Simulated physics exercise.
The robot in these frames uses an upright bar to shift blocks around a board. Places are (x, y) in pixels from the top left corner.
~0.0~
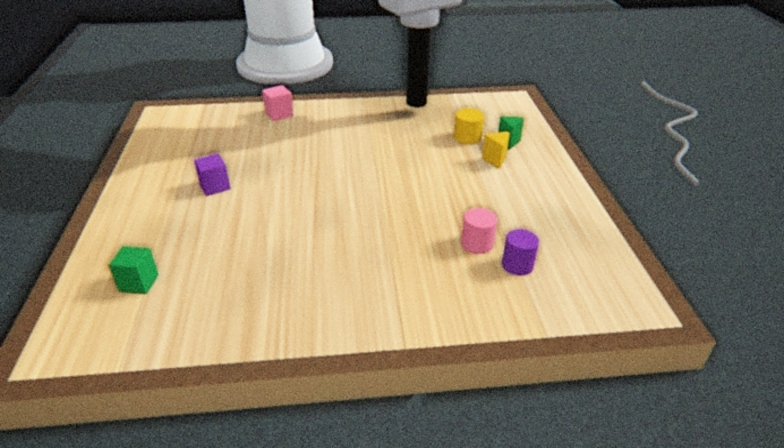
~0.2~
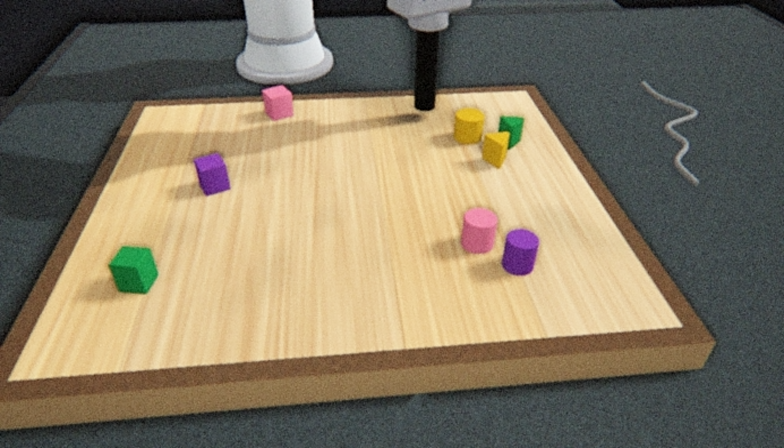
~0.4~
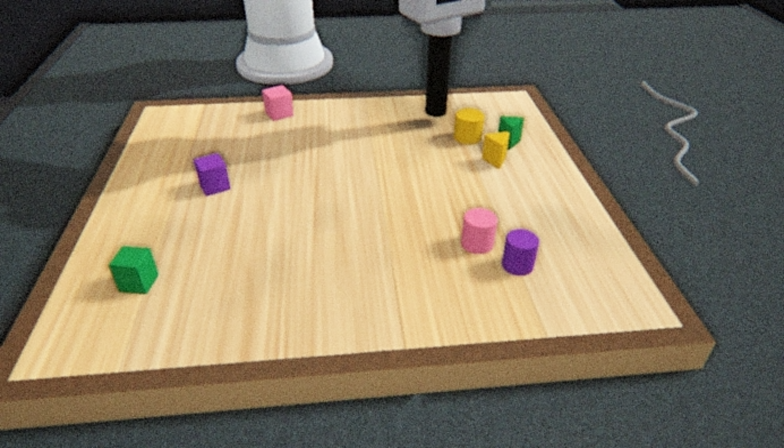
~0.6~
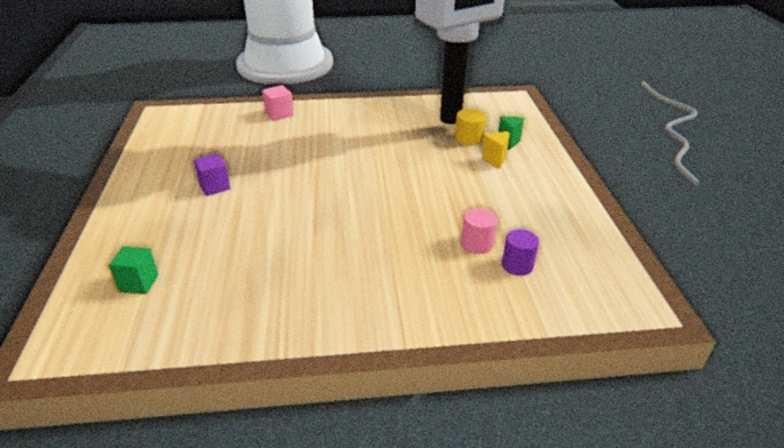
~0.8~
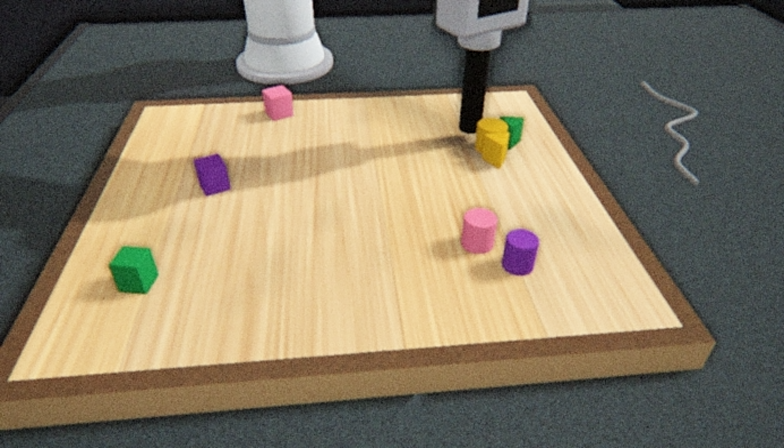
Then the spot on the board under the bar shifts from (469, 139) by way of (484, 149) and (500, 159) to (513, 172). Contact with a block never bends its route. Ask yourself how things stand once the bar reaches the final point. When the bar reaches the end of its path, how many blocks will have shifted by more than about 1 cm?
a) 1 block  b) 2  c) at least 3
It's b.
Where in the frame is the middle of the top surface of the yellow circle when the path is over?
The spot you're after is about (544, 144) in the image.
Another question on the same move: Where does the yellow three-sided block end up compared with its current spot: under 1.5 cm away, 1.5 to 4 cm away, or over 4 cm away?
Shift of over 4 cm.
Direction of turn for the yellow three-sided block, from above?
If we look at it from overhead, the yellow three-sided block pivots clockwise.
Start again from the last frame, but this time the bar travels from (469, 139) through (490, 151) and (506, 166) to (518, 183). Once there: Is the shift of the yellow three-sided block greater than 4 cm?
Yes - that is the case.
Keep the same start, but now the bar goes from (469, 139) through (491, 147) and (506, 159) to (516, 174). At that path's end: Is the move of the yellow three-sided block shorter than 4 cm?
Short answer: No.
The first path, step by step. Halfway along, bar (494, 144); yellow circle (522, 137); yellow three-sided block (507, 146), turned 45° clockwise; green three-sided block (515, 120), turned 20° anticlockwise.
At the end, bar (514, 162); yellow circle (544, 144); yellow three-sided block (521, 161), turned 45° clockwise; green three-sided block (515, 120), turned 20° anticlockwise.
